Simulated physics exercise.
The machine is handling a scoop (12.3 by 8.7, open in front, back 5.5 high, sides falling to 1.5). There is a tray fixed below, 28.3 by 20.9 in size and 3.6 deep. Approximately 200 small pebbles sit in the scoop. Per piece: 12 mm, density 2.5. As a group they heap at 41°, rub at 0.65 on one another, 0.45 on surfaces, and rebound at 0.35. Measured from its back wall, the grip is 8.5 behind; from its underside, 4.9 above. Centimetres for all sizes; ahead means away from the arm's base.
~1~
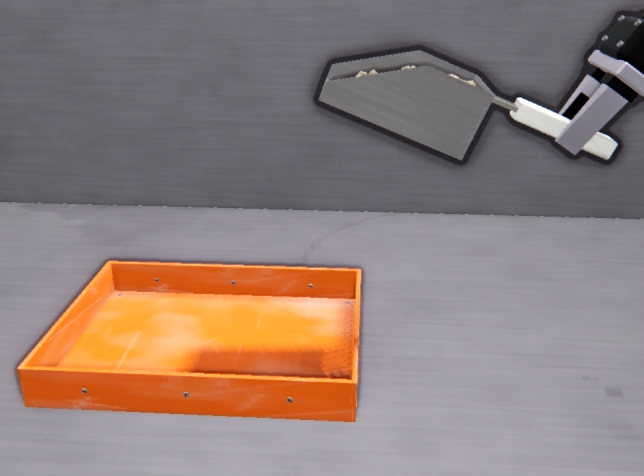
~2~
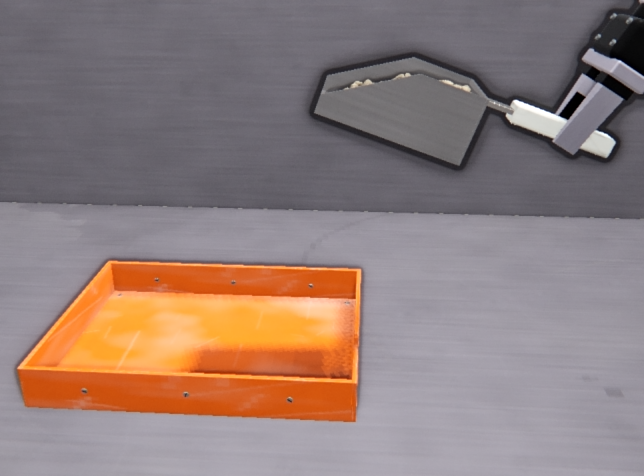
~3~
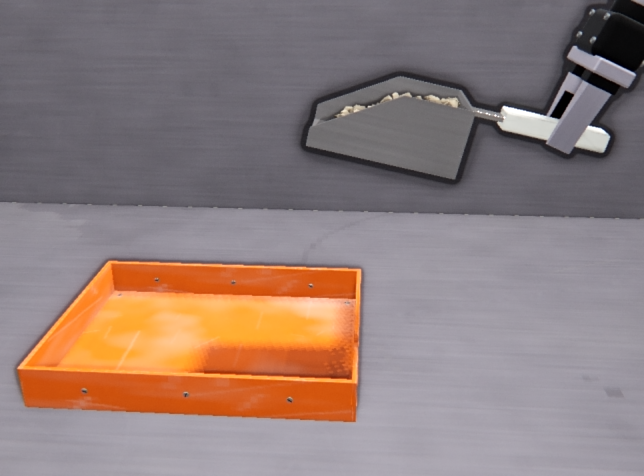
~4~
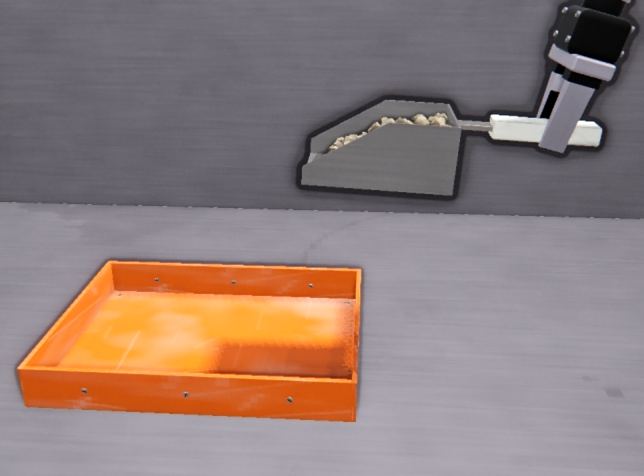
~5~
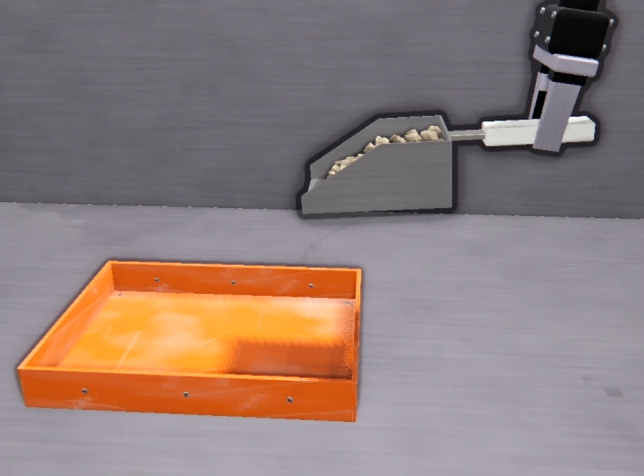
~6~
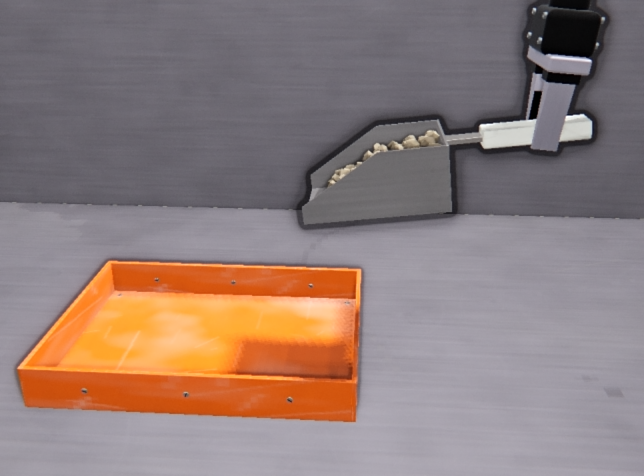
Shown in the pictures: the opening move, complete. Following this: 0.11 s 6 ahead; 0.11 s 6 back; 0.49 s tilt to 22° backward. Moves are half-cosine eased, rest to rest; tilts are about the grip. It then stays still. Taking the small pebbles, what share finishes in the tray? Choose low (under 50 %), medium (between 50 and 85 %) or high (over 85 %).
High.
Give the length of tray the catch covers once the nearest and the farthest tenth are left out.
It covers roughly 16 centimetres.
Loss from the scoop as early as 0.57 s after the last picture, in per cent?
About 95 per cent so far.
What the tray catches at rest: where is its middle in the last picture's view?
(173, 338).
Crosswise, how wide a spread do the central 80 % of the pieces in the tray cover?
Near 10 cm across.
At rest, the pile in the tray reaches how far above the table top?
Around 3.0 cm above the table.
Then, 0.28 s after the last picture, tilted 6° forward, highest piece 17 above the table; 101 in the tray, 9 on the scoop, 89 in flight or on a rim.
Then, 0.57 s after the last picture, tilted 16° backward, highest piece 25 above the table; 190 in the tray, 9 on the scoop.
Then, 0.91 s after the last picture, tilted 22° backward, highest piece 26 above the table; 190 in the tray, 9 on the scoop.
Then, 1.96 s after the last picture, tilted 22° backward, highest piece 23 above the table; 190 in the tray, 9 on the scoop.
Final count, 190 in the tray, 9 on the scoop. That is 95 % in the tray.
